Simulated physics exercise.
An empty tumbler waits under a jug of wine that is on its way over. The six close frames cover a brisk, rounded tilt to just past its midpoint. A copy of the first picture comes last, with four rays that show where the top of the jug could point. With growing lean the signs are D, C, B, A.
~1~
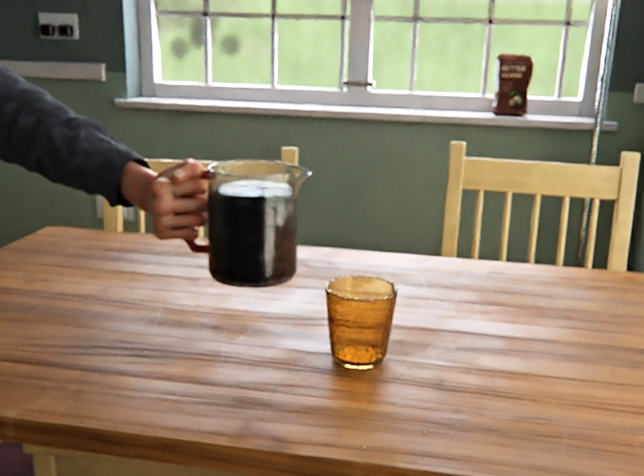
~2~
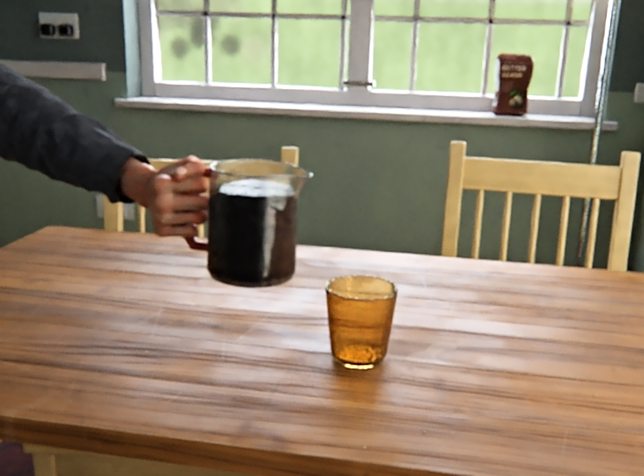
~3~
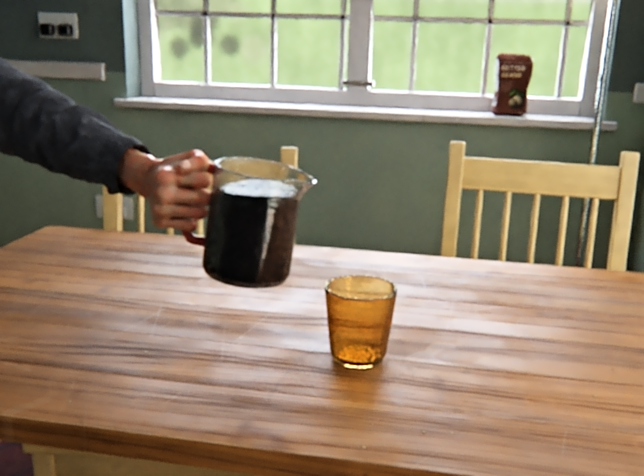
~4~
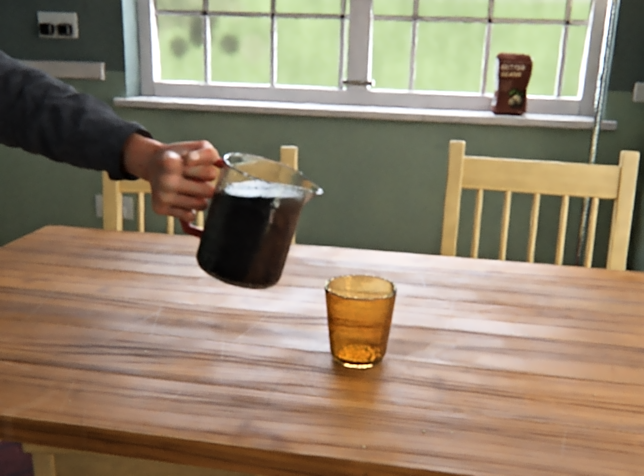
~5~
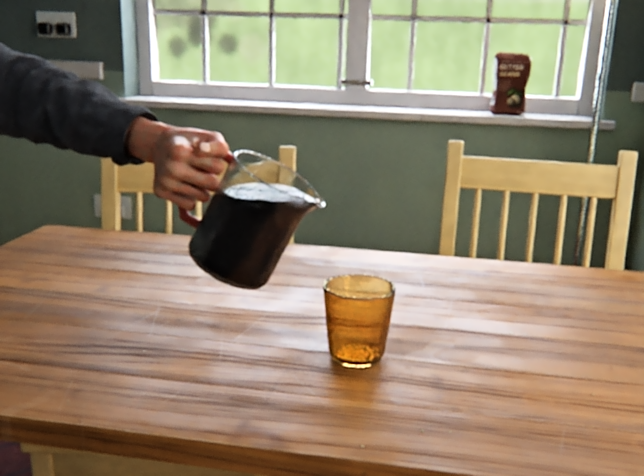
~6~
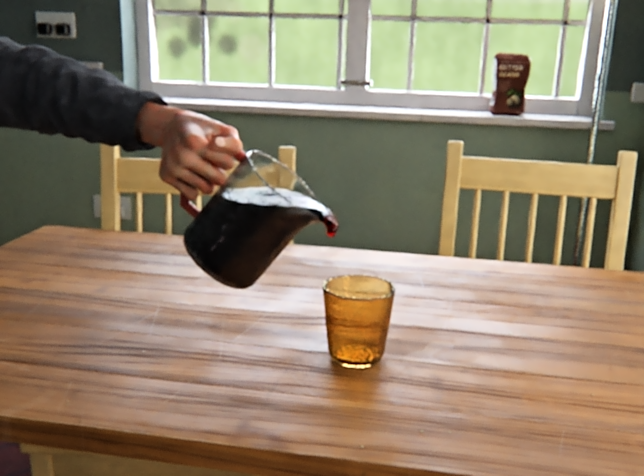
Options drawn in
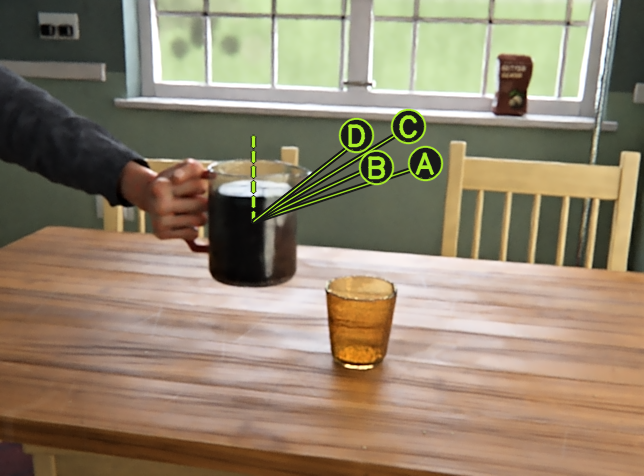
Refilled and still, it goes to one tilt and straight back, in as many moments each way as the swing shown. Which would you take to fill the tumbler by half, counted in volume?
The answer is mark D.
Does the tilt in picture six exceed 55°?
No.
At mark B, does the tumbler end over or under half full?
Over.
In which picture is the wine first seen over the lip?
In picture 6.
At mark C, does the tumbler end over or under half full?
Over half.
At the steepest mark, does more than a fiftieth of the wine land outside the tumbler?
Yes, it does.
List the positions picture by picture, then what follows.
Upright, lip at (309, 174); rim of the tumbler round (361, 287); nothing has left yet.
Upright, lip at (311, 176); nothing has left yet.
Tipped about 8°, lip at (315, 182); nothing has left yet.
Tipped about 16°, lip at (320, 192); nothing has left yet.
Tipped about 27°, lip at (323, 205); nothing has left yet.
Tipped about 38°, lip at (325, 220); wine is over the lip, down to (333, 233).
On the marked copy, A at (410, 170); B at (359, 172); C at (394, 136); D at (345, 149).
With A, the tumbler ends with about 86 % of what it can hold; 14 % of the wine is spilt.
With B, the tumbler ends with about 83 % of what it can hold; 4 % of the wine is spilt.
With C, the tumbler ends with about 67 % of what it can hold.
With D, the tumbler ends with about 48 % of what it can hold.
